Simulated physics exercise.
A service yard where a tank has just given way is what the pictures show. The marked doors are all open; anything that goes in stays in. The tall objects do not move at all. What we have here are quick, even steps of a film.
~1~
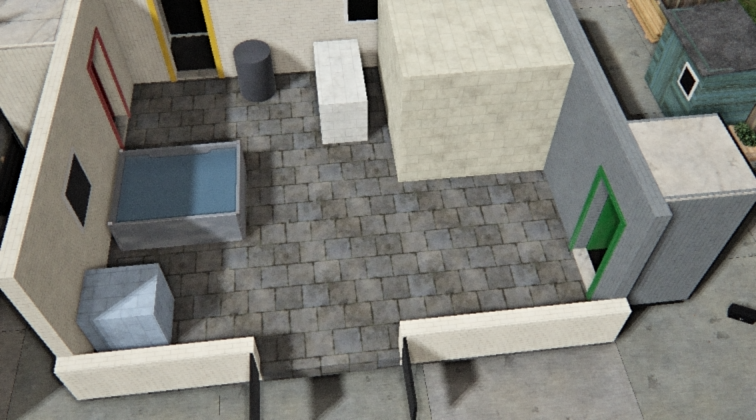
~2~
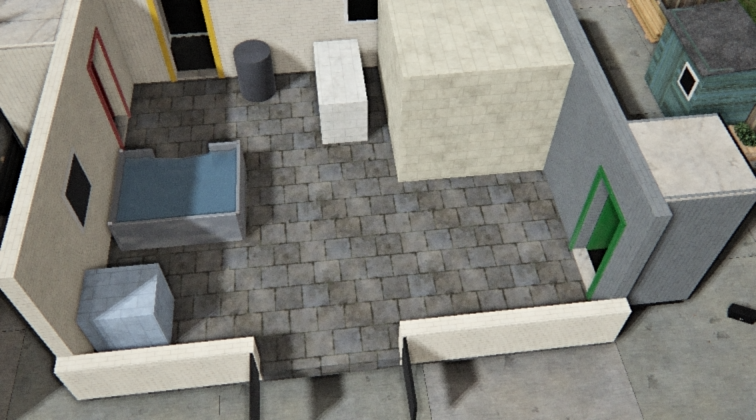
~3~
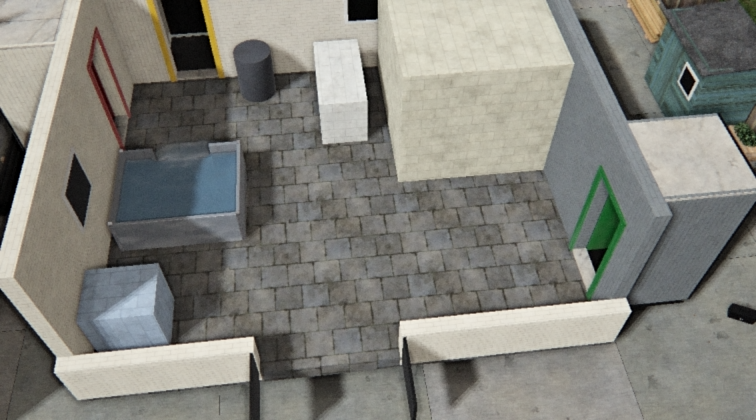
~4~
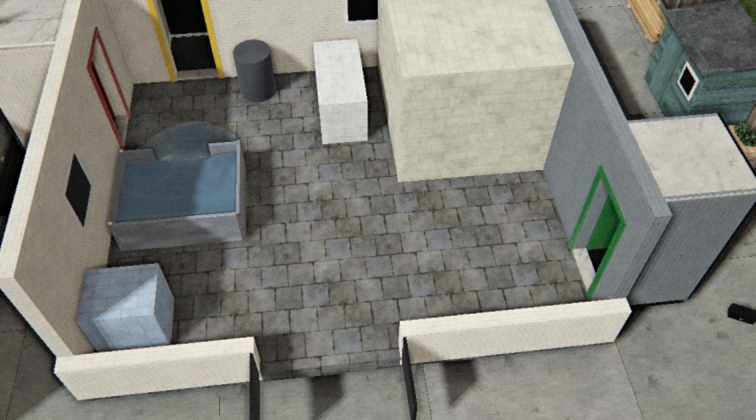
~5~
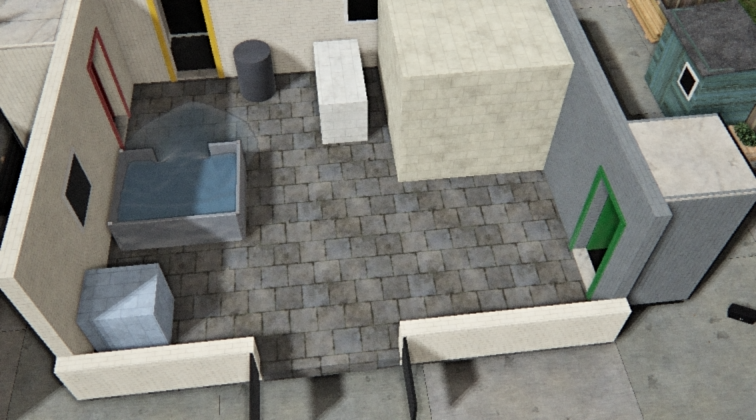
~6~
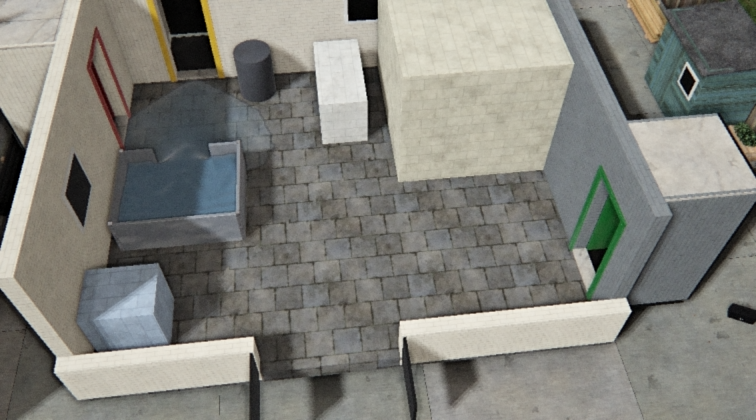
Water sits level in a grey tank by the left wall of a paved yard, then a gap opens in the tank's far side. A thin sheet of water slips out through it and fans across the paving behind, spreading toward the back wall and the dark cylinder while everything else stays still.
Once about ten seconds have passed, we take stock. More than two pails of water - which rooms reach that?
My prediction: The green door respects the limit. The red door breaks the limit. The yellow door breaks the limit.
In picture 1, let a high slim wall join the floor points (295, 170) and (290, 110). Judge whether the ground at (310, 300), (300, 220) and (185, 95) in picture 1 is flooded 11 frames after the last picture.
As listed: Dry, clear, covered.
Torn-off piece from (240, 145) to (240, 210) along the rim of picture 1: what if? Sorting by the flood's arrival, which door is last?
It would be the red-painted one.
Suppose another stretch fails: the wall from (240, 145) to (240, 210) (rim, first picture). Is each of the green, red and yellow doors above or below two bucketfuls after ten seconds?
Result per door - green door: Exceeds; red door: Does not exceed; yellow door: Does not exceed.
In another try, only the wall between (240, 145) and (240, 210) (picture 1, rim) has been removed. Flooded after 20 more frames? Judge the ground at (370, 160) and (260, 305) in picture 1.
The first spot is swamped, the second spared.
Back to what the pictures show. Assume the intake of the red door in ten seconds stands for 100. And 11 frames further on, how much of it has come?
About 25 per cent.
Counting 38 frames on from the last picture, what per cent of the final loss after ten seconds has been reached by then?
Result, approximate: 80 per cent.
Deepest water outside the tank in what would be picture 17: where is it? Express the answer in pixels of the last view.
I'd point to about (202, 81).
A moment on, water covers 20 % of the floor; the green door not reached, the red door wet at the sill, nothing in, the yellow door over two buckets in.
Next, water covers 20 % of the floor; the green door not reached, the red door under two buckets in, the yellow door far over two buckets in.
Then, water covers 30 % of the floor; the green door not reached, the red door under two buckets in, the yellow door far over two buckets in.
Later, water covers 45 % of the floor; the green door not reached, the red door over two buckets in, the yellow door far over two buckets in.
In the end, water covers 75 % of the floor; the green door not reached, the red door over two buckets in, the yellow door far over two buckets in.
